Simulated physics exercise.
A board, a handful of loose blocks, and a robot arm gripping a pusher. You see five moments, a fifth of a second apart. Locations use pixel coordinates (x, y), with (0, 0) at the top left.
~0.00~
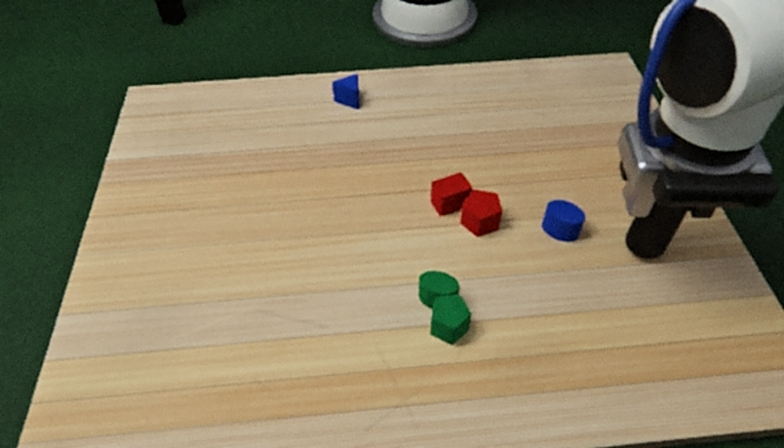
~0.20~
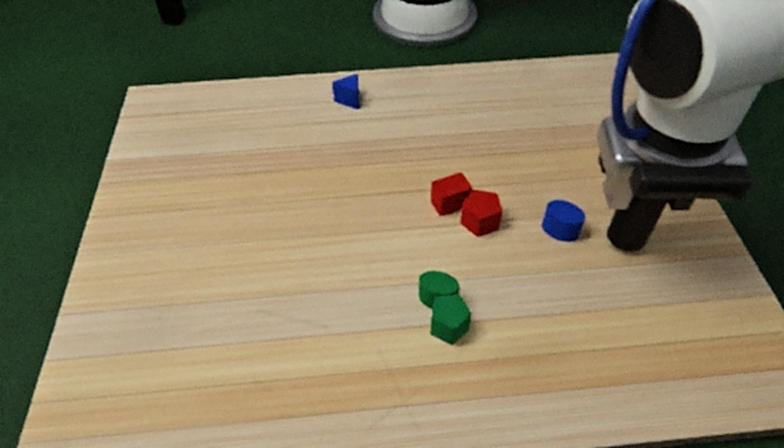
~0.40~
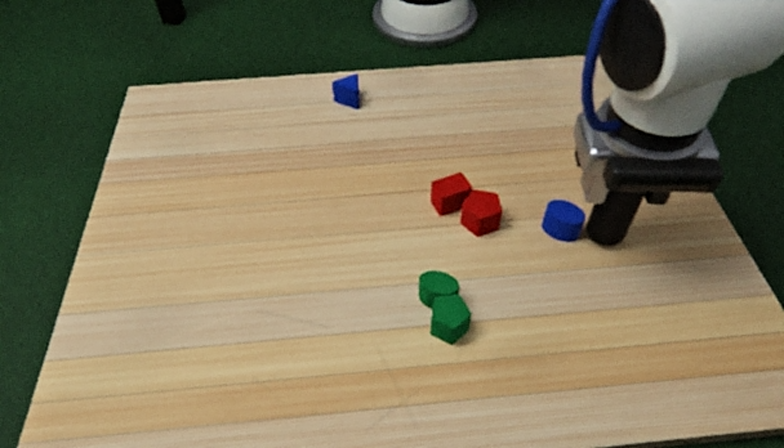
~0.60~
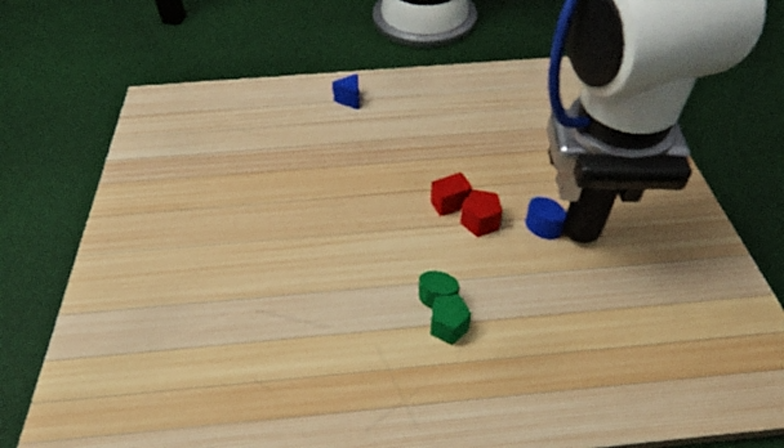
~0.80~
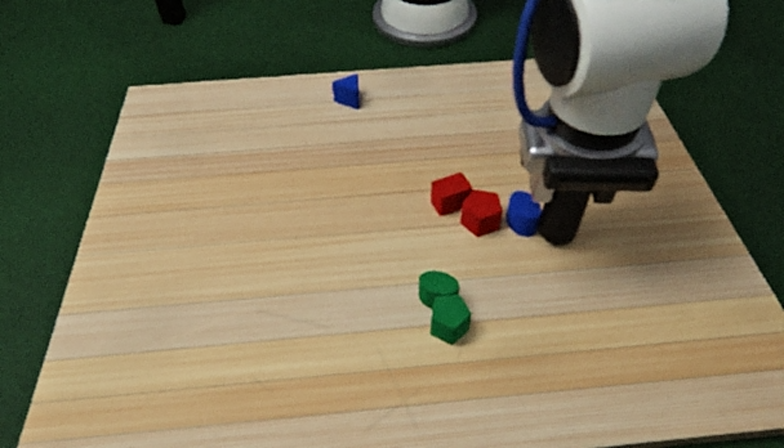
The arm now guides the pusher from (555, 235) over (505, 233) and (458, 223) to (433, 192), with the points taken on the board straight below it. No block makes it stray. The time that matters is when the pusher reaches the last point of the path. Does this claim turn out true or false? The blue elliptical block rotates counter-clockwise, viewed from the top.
That statement is not accurate.
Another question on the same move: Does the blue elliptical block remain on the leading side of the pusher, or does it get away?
I'd say it is still being pushed.
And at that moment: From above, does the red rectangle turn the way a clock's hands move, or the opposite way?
In a top view, it turns counterclockwise.
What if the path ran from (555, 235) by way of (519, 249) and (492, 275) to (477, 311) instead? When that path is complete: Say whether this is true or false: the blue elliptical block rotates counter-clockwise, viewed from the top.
The statement is incorrect.
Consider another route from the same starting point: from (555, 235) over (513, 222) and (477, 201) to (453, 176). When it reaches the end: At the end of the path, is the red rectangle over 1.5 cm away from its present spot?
Final answer: Yes.
What follows on the original path. One third of the way, pusher (506, 229); red rectangle (434, 176); red pentagonal block (450, 198); blue elliptical block (483, 196), turned 45° clockwise.
Two thirds of the way, pusher (458, 218); red rectangle (420, 166), turned 20° clockwise; red pentagonal block (405, 190), turned 15° anticlockwise; blue elliptical block (440, 184), turned 65° clockwise.
At the end, pusher (433, 187); red rectangle (398, 142), turned 20° anticlockwise; red pentagonal block (405, 190), turned 20° anticlockwise; blue elliptical block (419, 153), turned 85° clockwise.
